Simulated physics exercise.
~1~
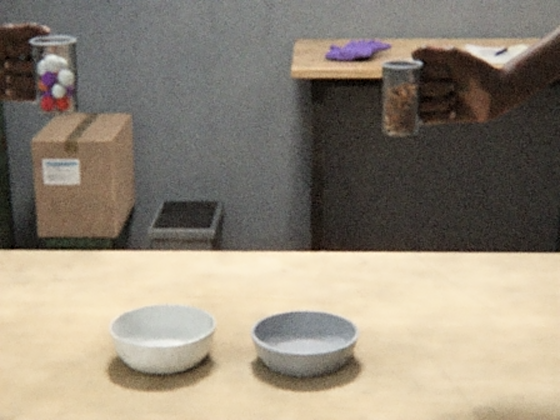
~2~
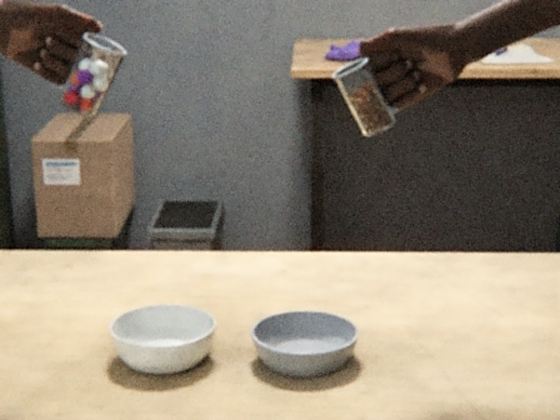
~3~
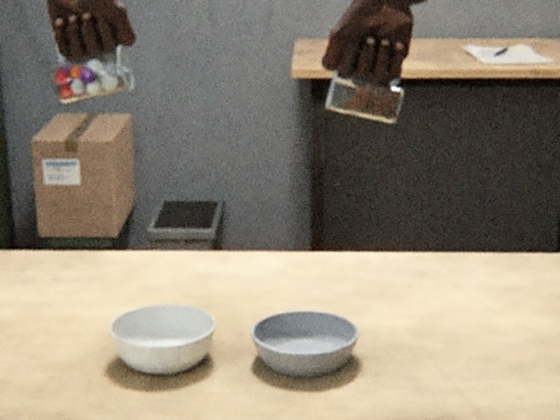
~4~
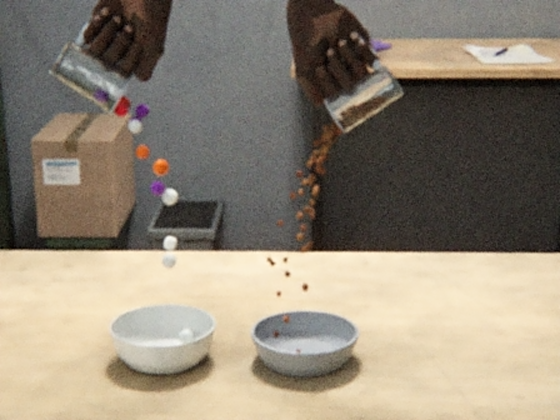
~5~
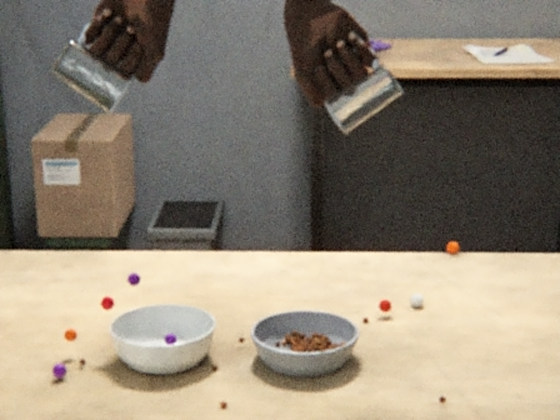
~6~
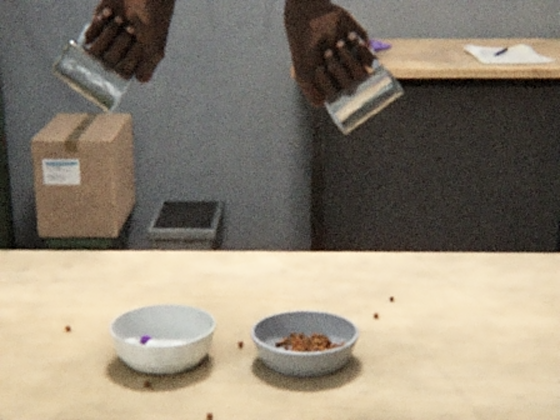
Two hands tipped clear cups over a pair of shallow bowls, pouring colorful balls on the left and small brown bits on the right; many balls bounced out, leaving few in the left bowl, while most brown bits stayed in theirs with some scattered around.
